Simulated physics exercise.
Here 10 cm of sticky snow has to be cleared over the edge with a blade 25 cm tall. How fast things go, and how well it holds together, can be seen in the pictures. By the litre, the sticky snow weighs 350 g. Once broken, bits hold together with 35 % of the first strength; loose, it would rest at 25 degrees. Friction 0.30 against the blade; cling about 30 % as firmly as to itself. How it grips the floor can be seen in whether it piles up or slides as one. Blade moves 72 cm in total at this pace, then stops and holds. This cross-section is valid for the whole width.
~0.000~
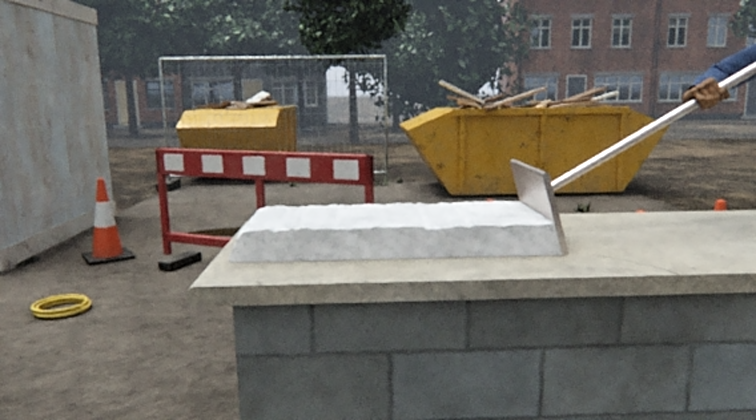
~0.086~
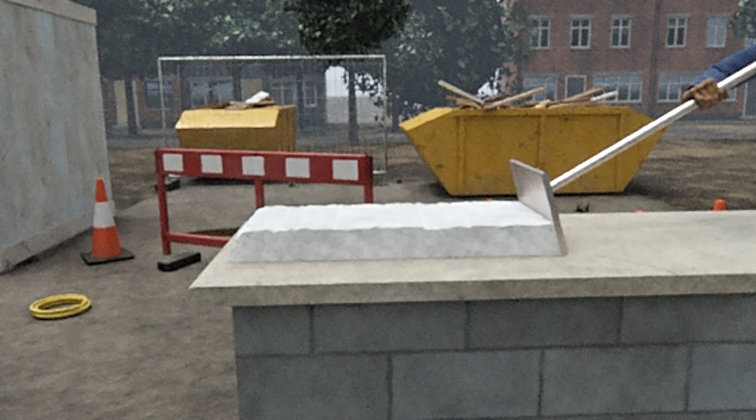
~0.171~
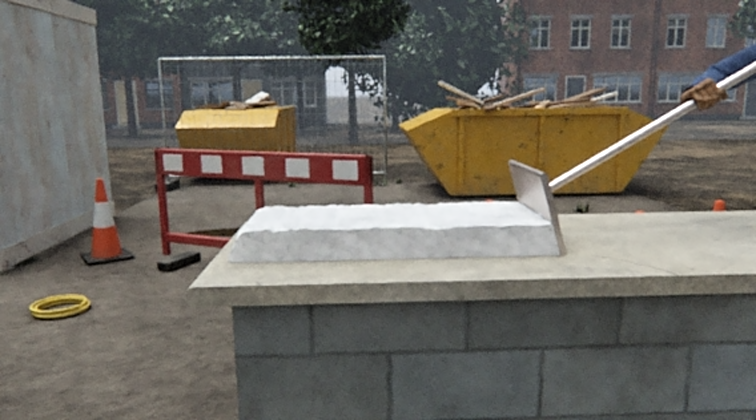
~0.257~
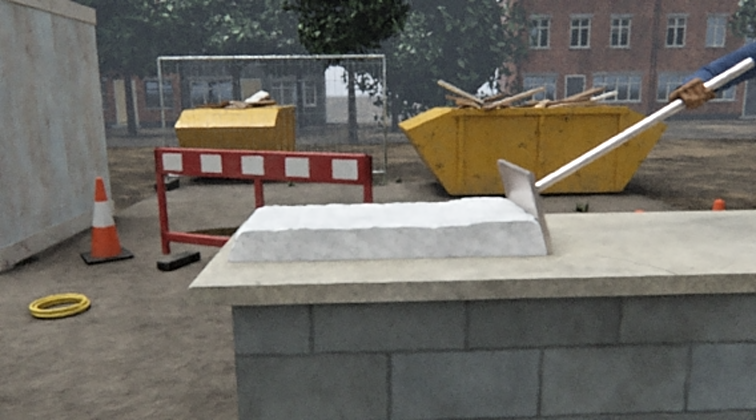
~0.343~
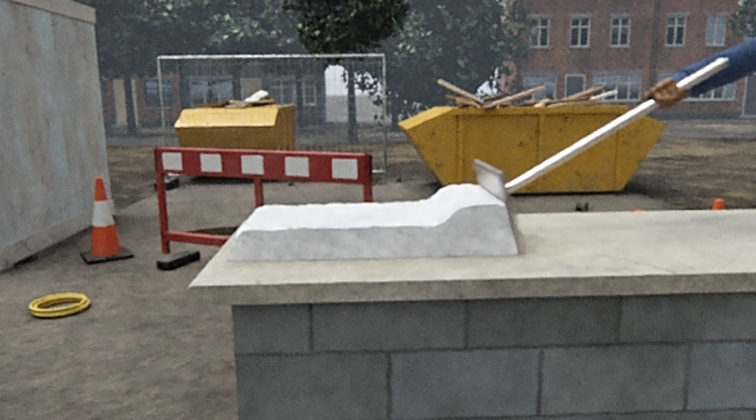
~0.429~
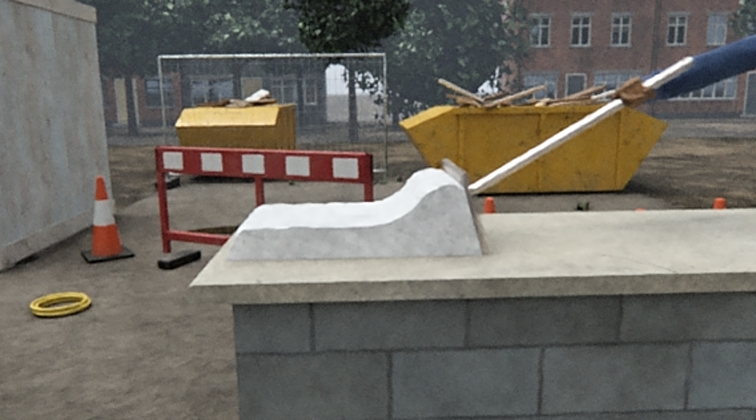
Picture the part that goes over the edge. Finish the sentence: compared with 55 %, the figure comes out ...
... higher.
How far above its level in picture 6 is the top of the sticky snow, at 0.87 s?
I'd say near 0 centimetres.
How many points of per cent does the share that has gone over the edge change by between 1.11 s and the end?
From that time to the end, some 25 % of the whole.
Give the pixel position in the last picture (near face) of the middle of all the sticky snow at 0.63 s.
I'd put it at around pixel (308, 231).
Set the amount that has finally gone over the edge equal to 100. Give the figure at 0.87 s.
I'd put it at around 20 %.
After 0.63 s, 0 % has gone over the edge.
After 0.87 s, 14 % has gone over the edge.
After 1.11 s, 46 % has gone over the edge.
After 1.35 s, 70 % has gone over the edge.
After 1.57 s, at the end, 70 % has gone over the edge.
